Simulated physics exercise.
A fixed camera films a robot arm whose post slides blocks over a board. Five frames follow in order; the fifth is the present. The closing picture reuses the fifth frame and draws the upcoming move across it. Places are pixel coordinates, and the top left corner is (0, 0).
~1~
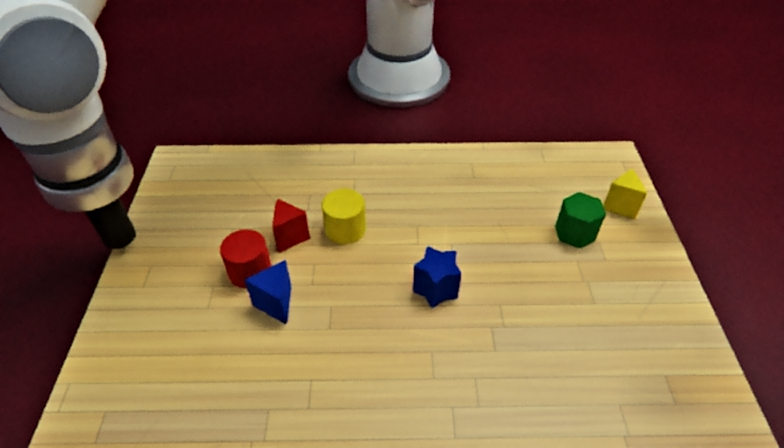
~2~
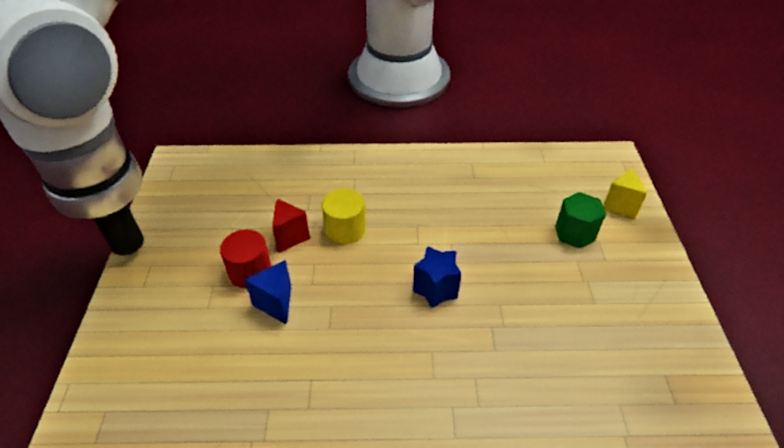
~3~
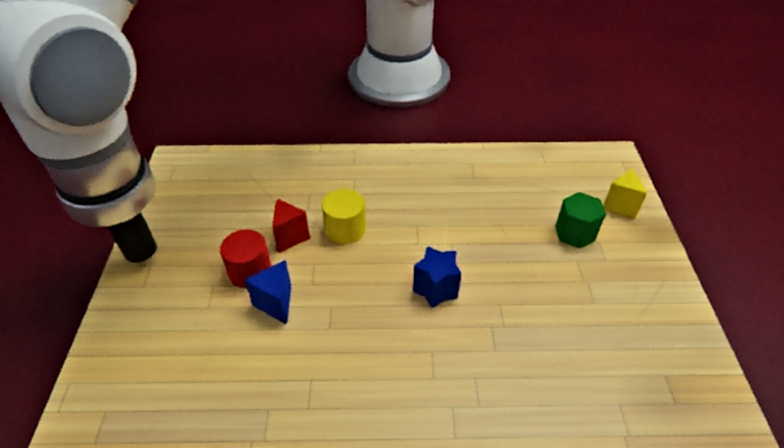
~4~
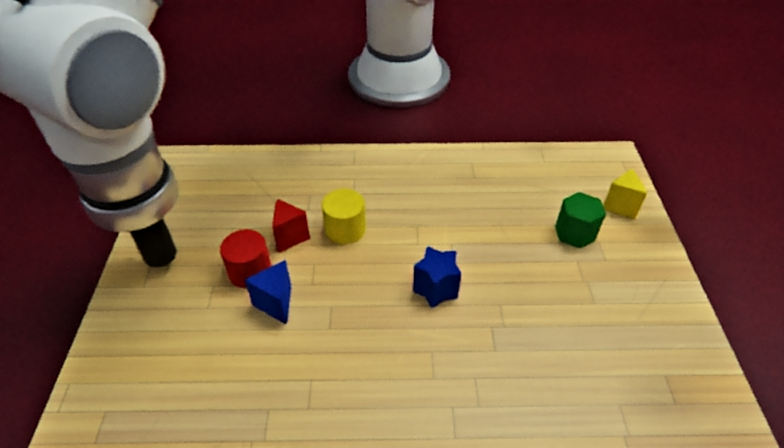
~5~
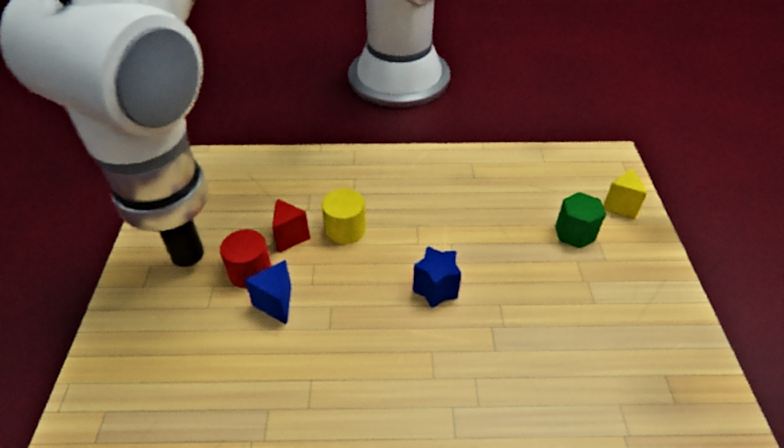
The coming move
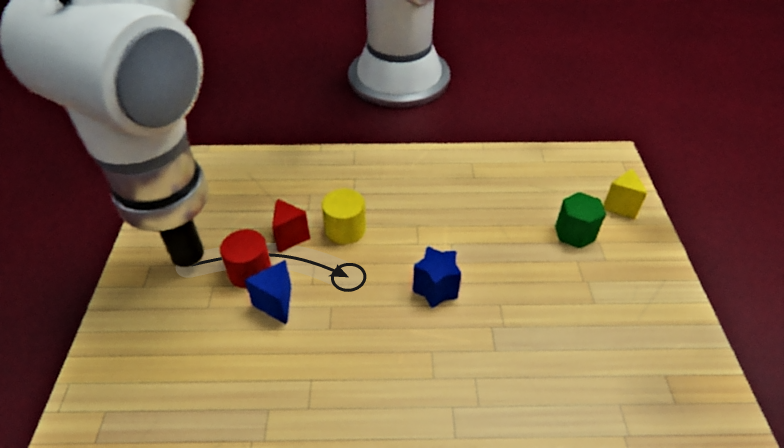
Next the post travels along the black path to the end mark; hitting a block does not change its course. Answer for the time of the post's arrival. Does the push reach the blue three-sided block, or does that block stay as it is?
It is no longer where it was.
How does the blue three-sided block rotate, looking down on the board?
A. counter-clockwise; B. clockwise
The one that fits is B, clockwise.
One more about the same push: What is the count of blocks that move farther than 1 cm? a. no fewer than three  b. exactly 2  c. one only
The answer is a.
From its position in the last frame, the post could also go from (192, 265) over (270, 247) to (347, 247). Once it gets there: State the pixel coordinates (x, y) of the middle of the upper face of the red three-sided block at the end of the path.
I'd guess (316, 199).
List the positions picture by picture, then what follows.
Post tip (120, 238); block tops, red round block (242, 245); blue three-sided block (270, 279); red three-sided block (285, 212); yellow round block (343, 202), in the first frame.
Post (128, 244); blocks unchanged, in the second frame.
Post (141, 251); blocks unchanged, in the third frame.
Post (161, 255); blocks unchanged, in the fourth frame.
Post (188, 255); red round block (242, 245); blue three-sided block (270, 279); red three-sided block (285, 212); yellow round block (343, 202), in the fifth frame.
Path on the board, from (192, 265) via (248, 255) and (300, 259), ending at (349, 277).
The first path, step by step. One third of the way, post (246, 245); red round block (266, 249).
Two thirds of the way, post (299, 249); red round block (305, 262); blue three-sided block (278, 289), turned 50° clockwise; red three-sided block (301, 212), turned 70° anticlockwise.
At the end, post (348, 267); red round block (329, 282); blue three-sided block (279, 292), turned 70° clockwise; red three-sided block (301, 212), turned 70° anticlockwise; yellow round block in place.
